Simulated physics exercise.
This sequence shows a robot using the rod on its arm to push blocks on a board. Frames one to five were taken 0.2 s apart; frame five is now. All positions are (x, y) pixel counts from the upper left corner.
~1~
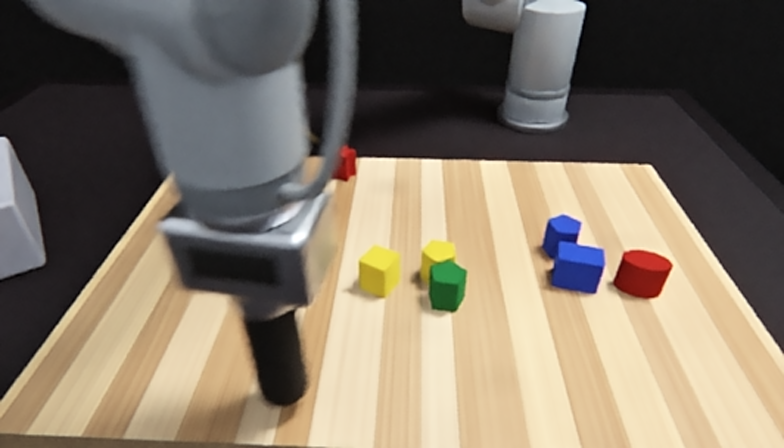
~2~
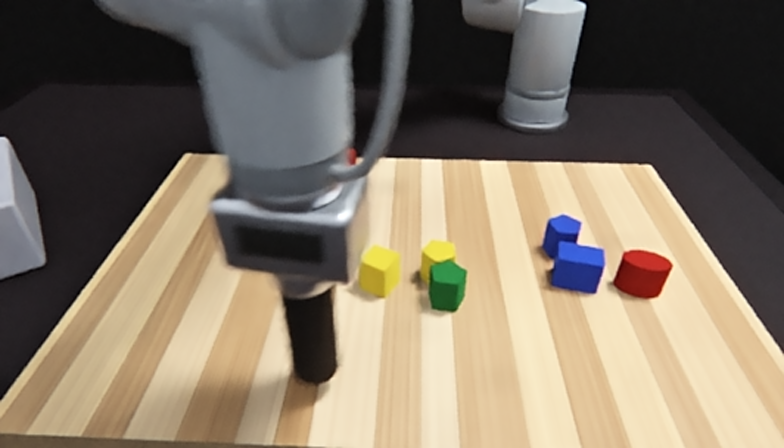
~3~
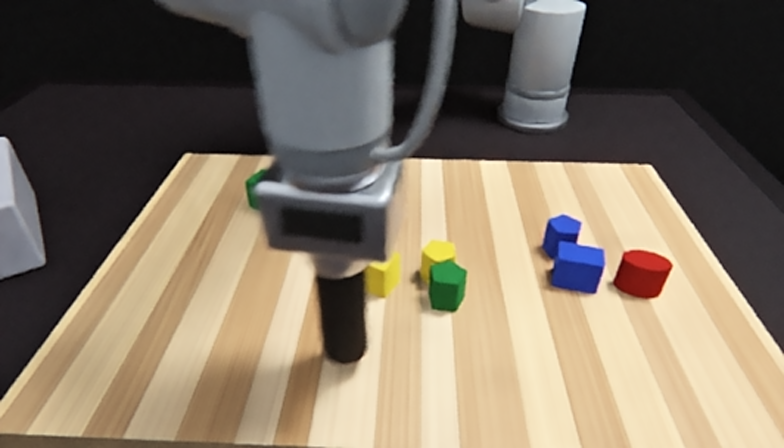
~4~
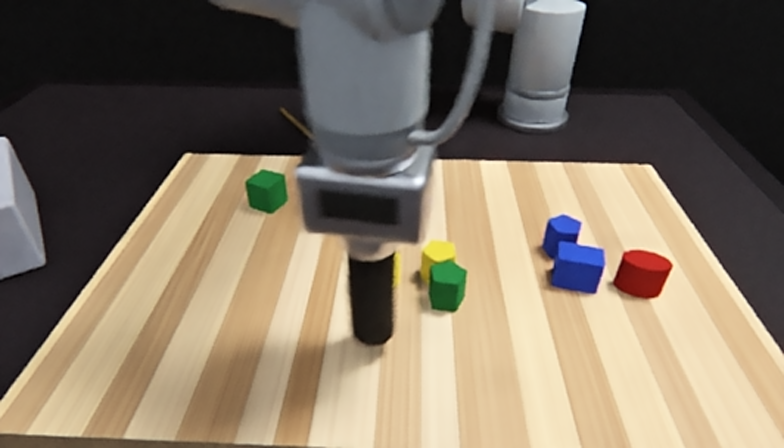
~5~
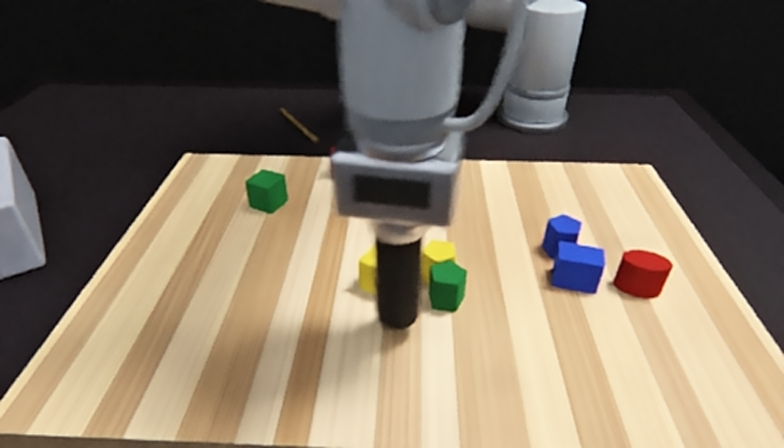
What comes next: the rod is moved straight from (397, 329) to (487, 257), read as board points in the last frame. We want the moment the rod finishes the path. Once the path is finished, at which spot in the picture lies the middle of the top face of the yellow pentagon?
It should be at about (451, 223).
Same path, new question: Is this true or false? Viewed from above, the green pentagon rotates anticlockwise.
It is false.
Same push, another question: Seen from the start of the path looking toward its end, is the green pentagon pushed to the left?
My answer is no.
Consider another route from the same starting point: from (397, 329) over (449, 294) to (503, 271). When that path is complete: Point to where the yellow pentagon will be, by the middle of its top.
I'd guess (451, 238).
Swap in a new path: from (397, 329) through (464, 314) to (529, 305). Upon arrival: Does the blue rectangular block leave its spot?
My answer is no.
What follows on the original path. One third of the way, rod at (433, 288); green pentagon at (467, 263).
Two thirds of the way, rod at (463, 265); yellow pentagon at (447, 232), turned 80° anticlockwise; green pentagon at (498, 244).
At the end, rod at (489, 243); yellow square block unmoved; yellow pentagon at (451, 223), turned 130° anticlockwise; green pentagon at (528, 230), turned 45° clockwise.
